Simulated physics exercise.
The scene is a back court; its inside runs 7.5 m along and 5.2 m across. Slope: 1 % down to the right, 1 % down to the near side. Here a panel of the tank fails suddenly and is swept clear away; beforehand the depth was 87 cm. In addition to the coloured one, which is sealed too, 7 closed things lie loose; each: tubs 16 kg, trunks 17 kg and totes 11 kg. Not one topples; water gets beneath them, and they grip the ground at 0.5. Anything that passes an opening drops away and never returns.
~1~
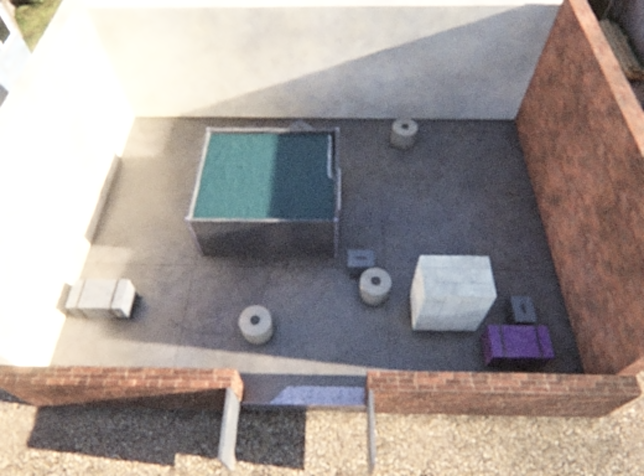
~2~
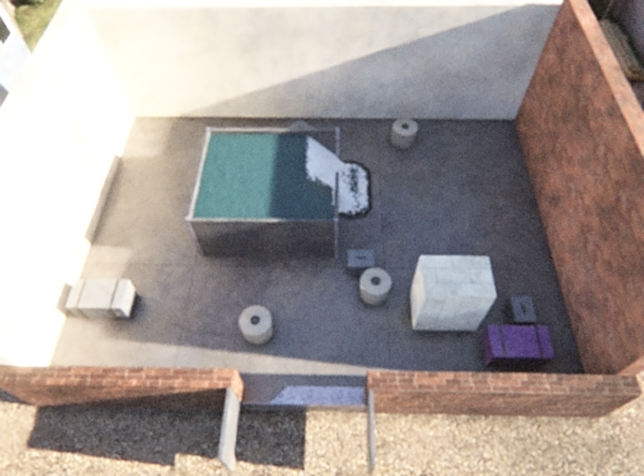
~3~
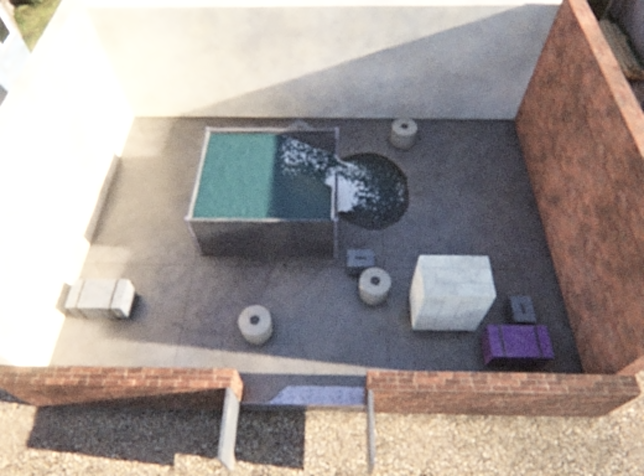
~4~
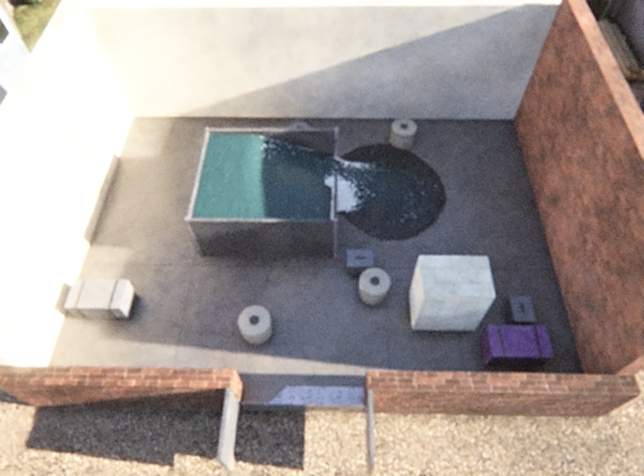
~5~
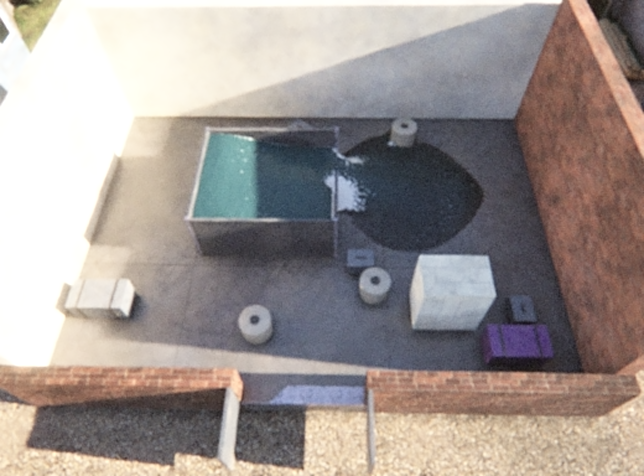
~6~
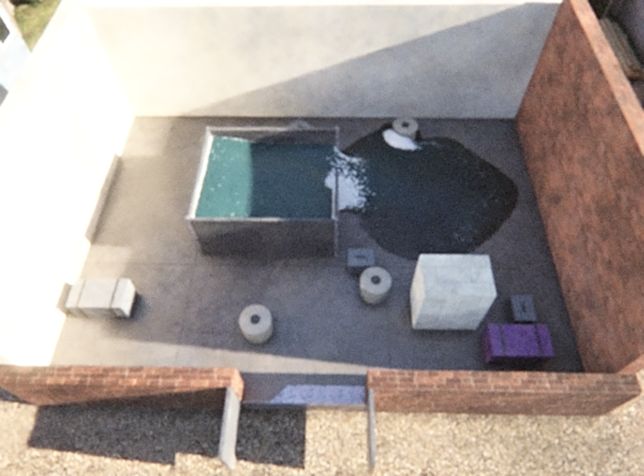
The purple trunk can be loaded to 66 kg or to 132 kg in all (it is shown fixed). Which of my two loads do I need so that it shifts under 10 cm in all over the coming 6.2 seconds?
You need more than either load.
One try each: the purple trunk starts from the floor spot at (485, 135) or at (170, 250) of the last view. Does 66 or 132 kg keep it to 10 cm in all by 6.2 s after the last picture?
Taking the two tries in order, both fall short and even the light one works.
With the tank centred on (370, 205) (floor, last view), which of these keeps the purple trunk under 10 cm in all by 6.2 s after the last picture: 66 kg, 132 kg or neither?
Well, in that case you need the heavier one.
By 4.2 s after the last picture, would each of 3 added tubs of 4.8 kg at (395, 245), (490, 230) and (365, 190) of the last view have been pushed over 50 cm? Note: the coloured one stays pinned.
In the given order, I'd say smaller, greater, greater.
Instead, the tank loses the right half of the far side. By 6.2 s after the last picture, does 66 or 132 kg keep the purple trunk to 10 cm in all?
Just the heavier one.
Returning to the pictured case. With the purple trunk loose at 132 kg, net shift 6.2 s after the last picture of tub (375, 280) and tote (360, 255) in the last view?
The first has moved 50 cm and the second 30 cm from the start.
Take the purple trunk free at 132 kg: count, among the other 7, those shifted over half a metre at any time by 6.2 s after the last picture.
Count: 2.
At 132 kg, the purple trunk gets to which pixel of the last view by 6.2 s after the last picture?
About (458, 358).
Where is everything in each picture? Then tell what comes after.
In the first picture, the purple trunk at (520, 341) rests on the ground; water covers 3.8 m2; 0 of 8 have shifted.
In the second picture, the purple trunk at (520, 341) rests on the ground; water covers 4.4 m2; 0 of 8 have shifted.
In the third picture, the purple trunk at (520, 340), on the bottom; 5.5 m2 under water; 0 of 8 have shifted.
In the fourth picture, the purple trunk at (519, 340) rests on the ground; 6.8 m2 under water; 0 of 8 have shifted.
In the fifth picture, the purple trunk at (520, 340), on the bottom; 8.3 m2 under water; 0 of 8 have shifted.
In the sixth picture, the purple trunk at (520, 340), on the bottom; water covers 10.1 m2; 0 of 8 have shifted.
Then, 0.6 s after the last picture the purple trunk would be 0 cm from its start with 66 kg and 0 cm from its start with 132 kg; 0 cm of water round it then.
Then, 2.3 s after the last picture the purple trunk would be 1 cm from its start with 66 kg and 0 cm from its start with 132 kg; 14 cm of water round it then.
Then, 4.2 s after the last picture the purple trunk would be 191 cm from its start with 66 kg and 42 cm from its start with 132 kg; 24 cm of water round it then.
Then, 6.2 s after the last picture the purple trunk would be 280 cm from its start with 66 kg and 90 cm from its start with 132 kg; 12 cm of water round it then.
